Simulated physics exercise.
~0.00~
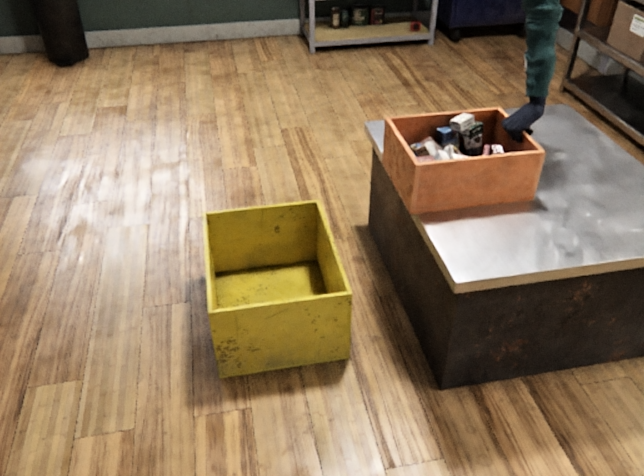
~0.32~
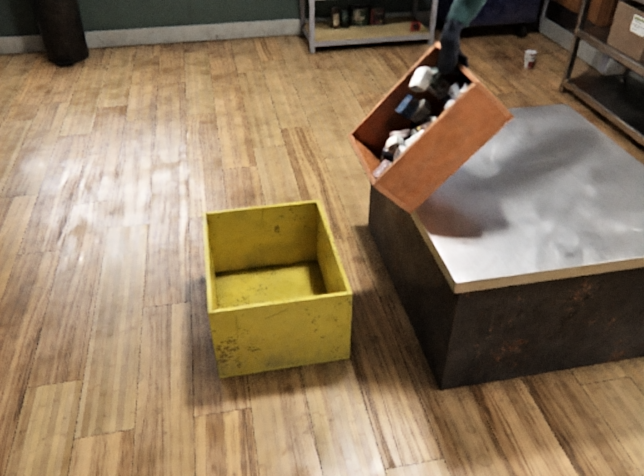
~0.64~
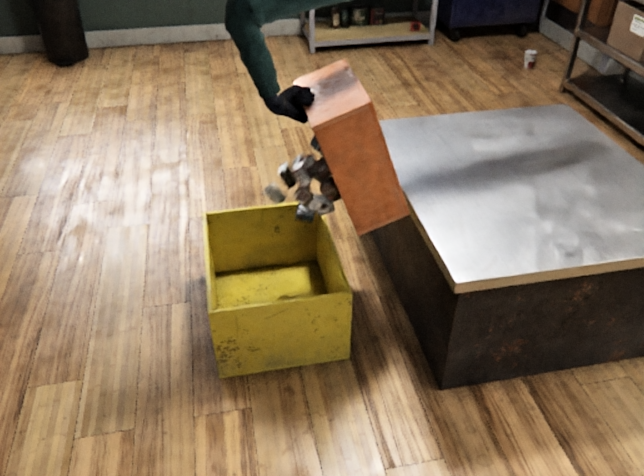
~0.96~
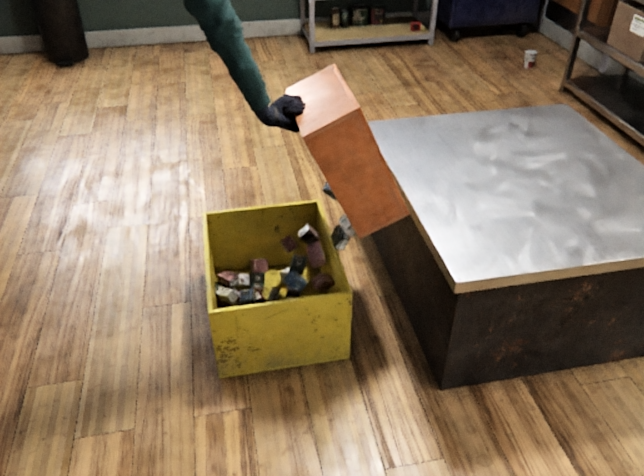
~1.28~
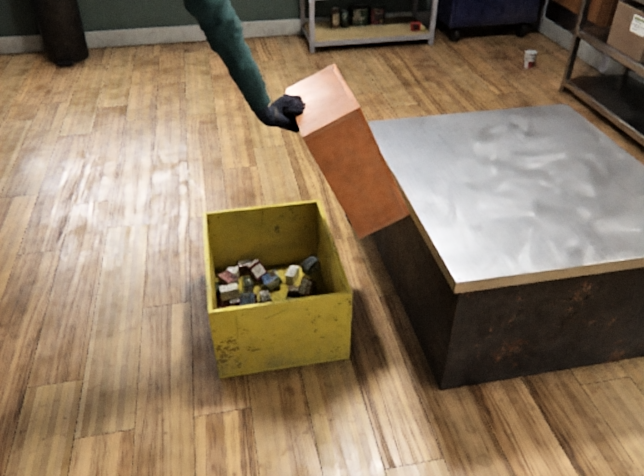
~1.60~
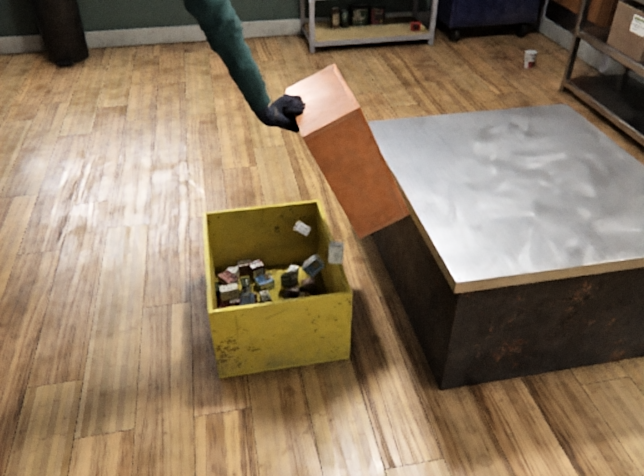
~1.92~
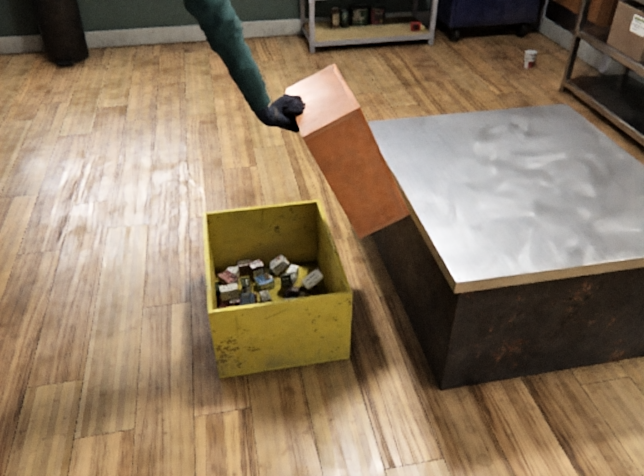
Orange box of small cartons being lifted off a metal-topped bench and tipped by a gloved hand, filling a yellow box below.
